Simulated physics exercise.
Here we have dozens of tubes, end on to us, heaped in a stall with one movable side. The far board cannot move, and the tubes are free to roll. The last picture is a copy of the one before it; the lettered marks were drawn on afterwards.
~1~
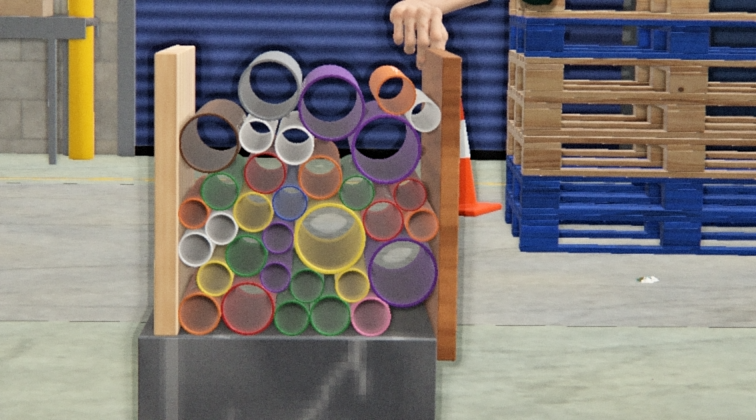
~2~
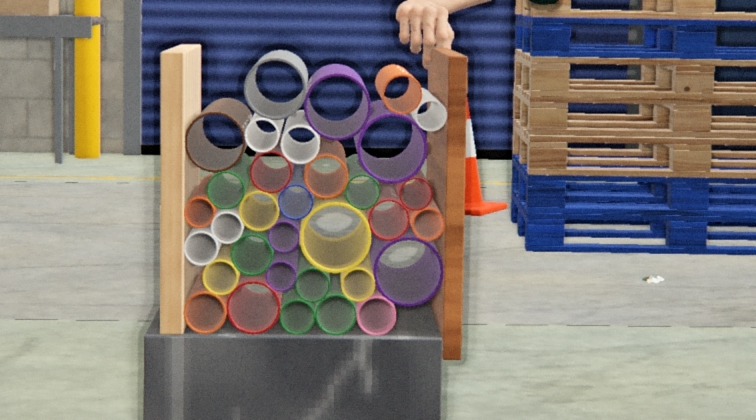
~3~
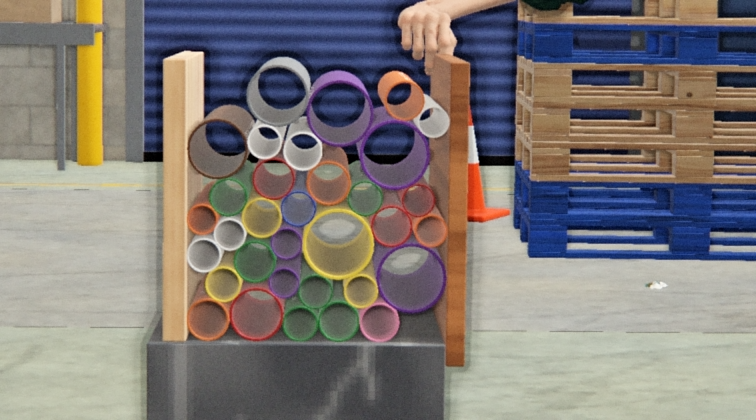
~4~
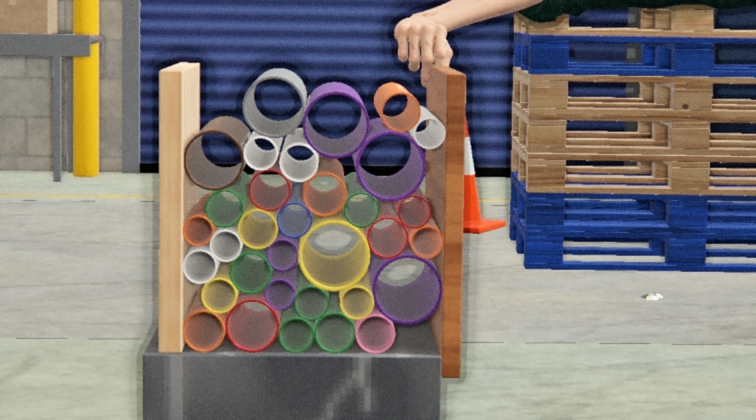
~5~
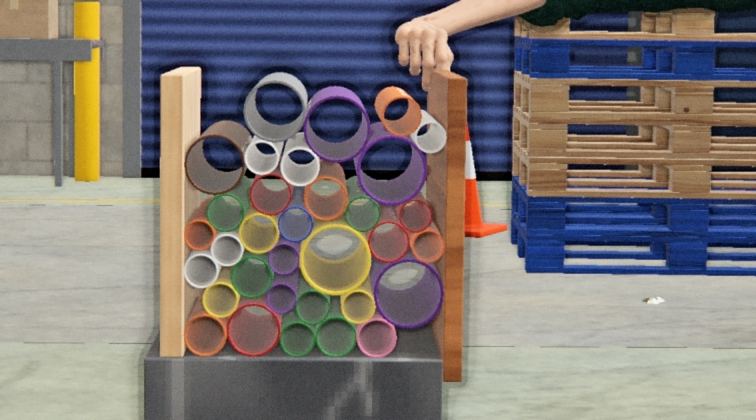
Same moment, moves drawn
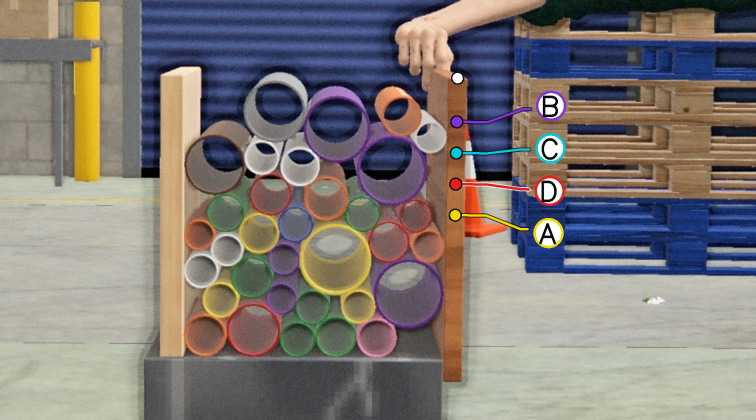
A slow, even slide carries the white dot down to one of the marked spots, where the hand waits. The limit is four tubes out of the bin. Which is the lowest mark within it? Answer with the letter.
Stop at A.
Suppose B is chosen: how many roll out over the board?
At B the number is none.
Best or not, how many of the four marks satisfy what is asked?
The number is four.
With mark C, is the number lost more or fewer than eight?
It loses fewer than eight.
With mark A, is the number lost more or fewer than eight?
Fewer than eight.
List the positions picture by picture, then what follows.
A yellow tube (329, 238); a purple tube (278, 238); a green tube (357, 193), in the first picture.
A green tube (362, 192); a green tube (226, 190), in the second picture.
A white tube (265, 142); side board (447, 198), in the third picture.
An orange tube (204, 331); a purple tube (407, 290), in the fourth picture.
A yellow tube (335, 260); a purple tube (284, 259); a green tube (362, 214), in the fifth picture.
On the copy, A at (456, 215); B at (457, 122); C at (457, 153); D at (456, 184); the white dot at (458, 78).
On A. First, top of the board (446, 144).
Then, top of the board (445, 214).
Finally, top of the board (445, 214), two out over the board.
By contrast, B none out over the board; C none out over the board; D two out over the board.
